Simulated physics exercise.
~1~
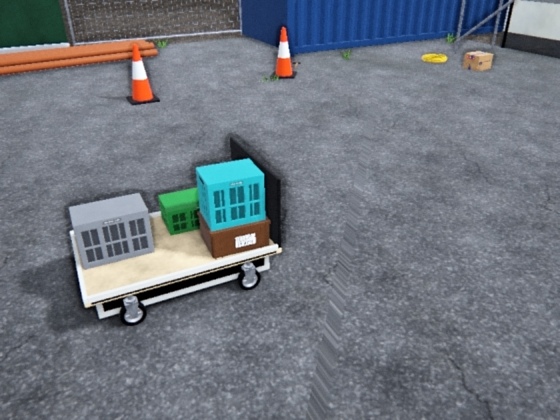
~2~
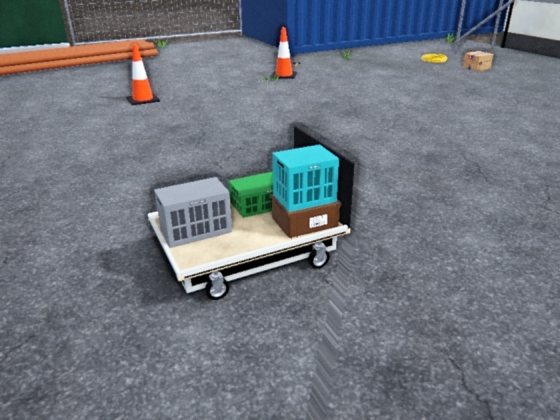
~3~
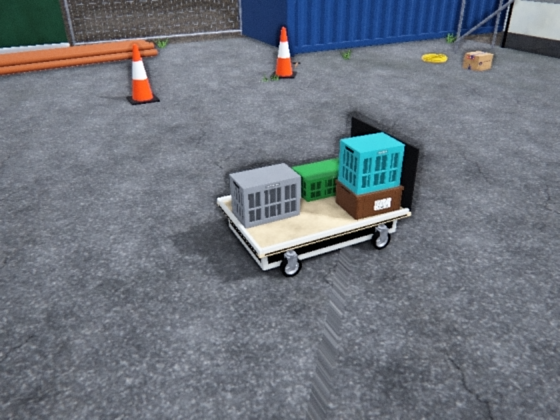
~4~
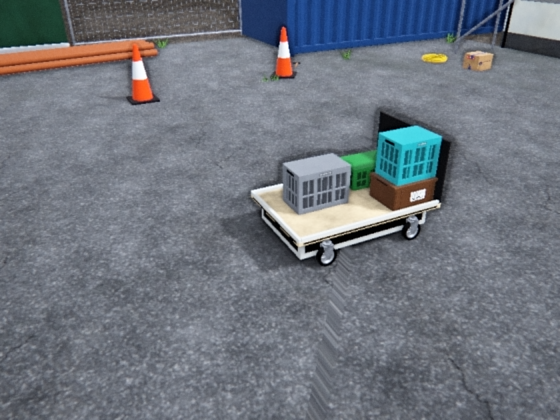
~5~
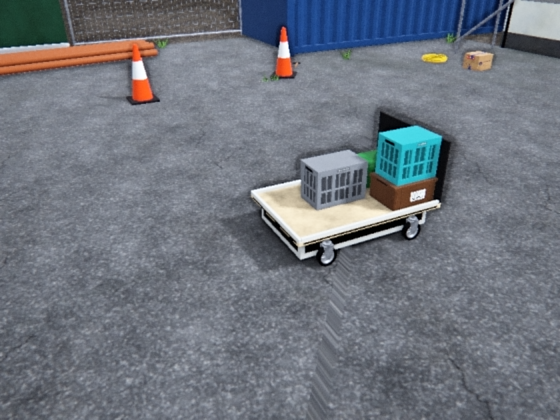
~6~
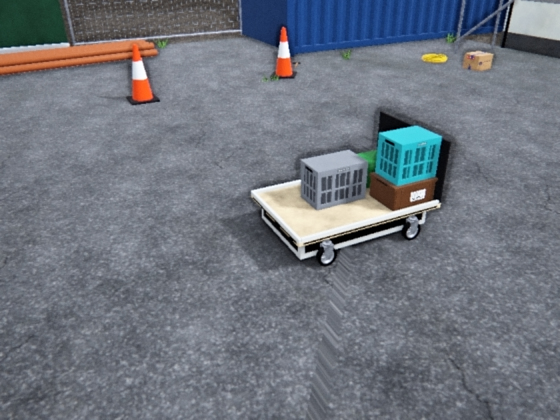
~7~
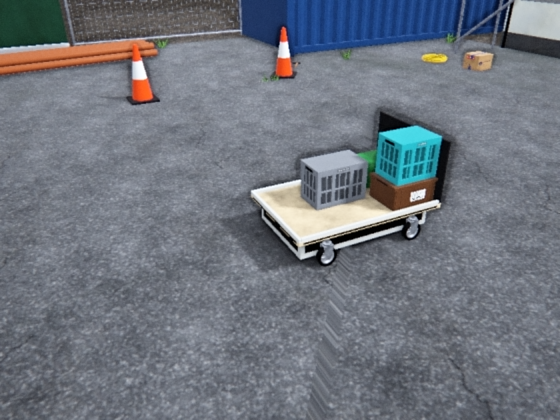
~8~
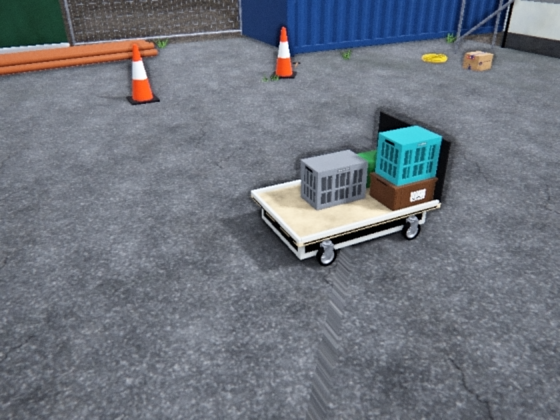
A flat cart carrying three crates and a brown tote rolled to the right across a paved yard and stopped, and the grey crate slid forward on the deck toward the green one while the turquoise crate stayed on the tote.
